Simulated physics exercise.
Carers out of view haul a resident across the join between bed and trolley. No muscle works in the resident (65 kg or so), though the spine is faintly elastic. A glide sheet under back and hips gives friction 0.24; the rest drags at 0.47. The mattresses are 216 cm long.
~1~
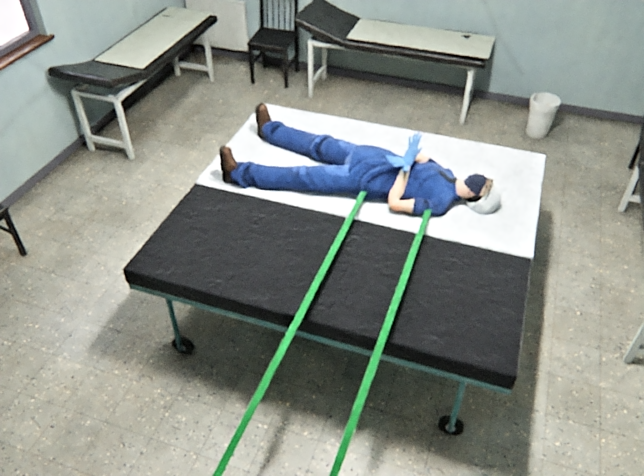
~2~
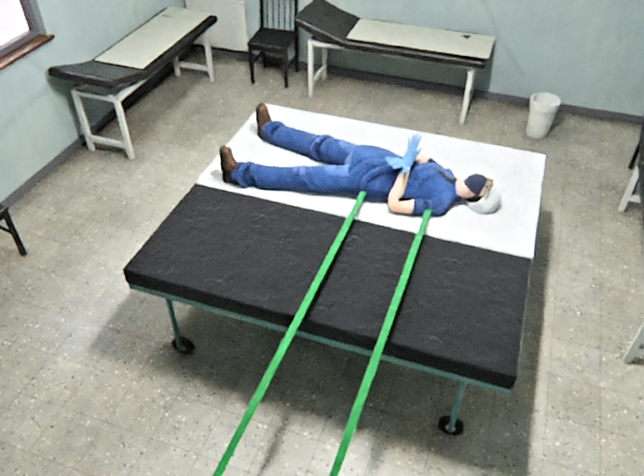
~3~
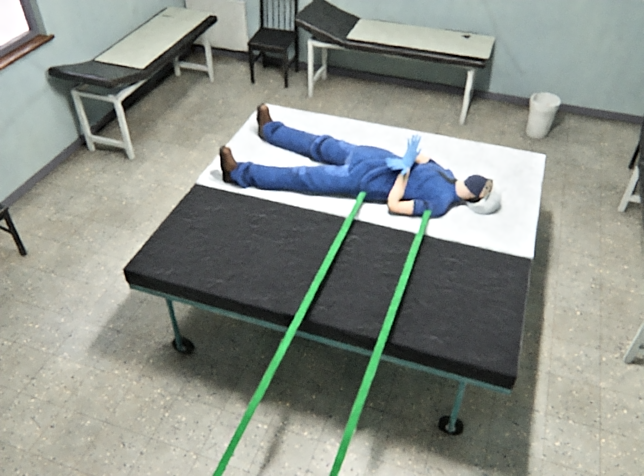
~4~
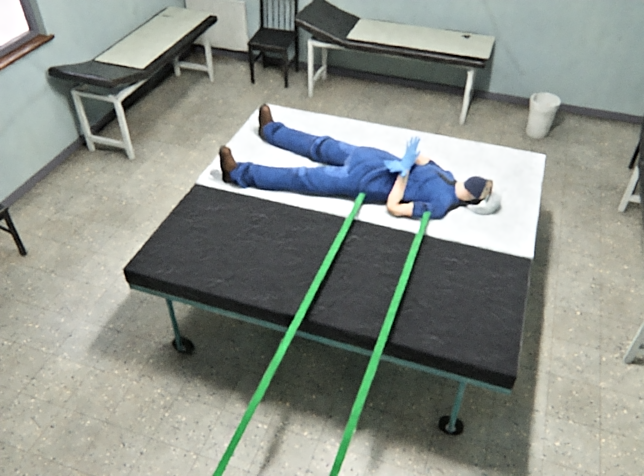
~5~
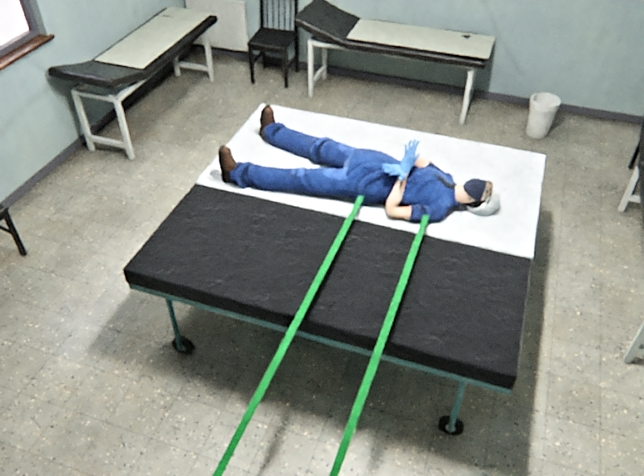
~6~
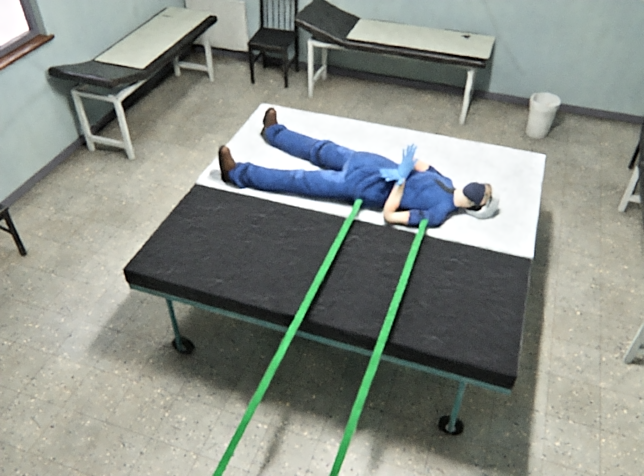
A limp person in blue slides slightly toward the black mattress as green straps pull.
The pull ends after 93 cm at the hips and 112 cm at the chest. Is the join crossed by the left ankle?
Here the left ankle gets past the join.
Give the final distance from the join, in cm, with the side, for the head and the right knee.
Head 76 past, right knee 16 past.
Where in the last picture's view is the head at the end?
Near (460, 335).
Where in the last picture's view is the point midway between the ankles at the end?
Around (291, 191).
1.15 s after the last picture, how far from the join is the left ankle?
Some 4 cm short of it.
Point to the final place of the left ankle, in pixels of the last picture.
Around (265, 201).
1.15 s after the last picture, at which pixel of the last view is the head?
At about (472, 273).
Then, 0.15 s after the last picture the left ankle is 9 cm short of the join, near (235, 174) in the last picture's view.
Then, 0.65 s after the last picture the left ankle is 8 cm short of the join, near (239, 176) in the last picture's view.
Then, 1.15 s after the last picture the left ankle is 4 cm short of the join, near (247, 184) in the last picture's view; the head 33 cm past the join.
In the final state, head crosses the join; left hand crosses the join; right hand crosses the join; left ankle crosses the join; right ankle stops short of the join; right knee crosses the join.
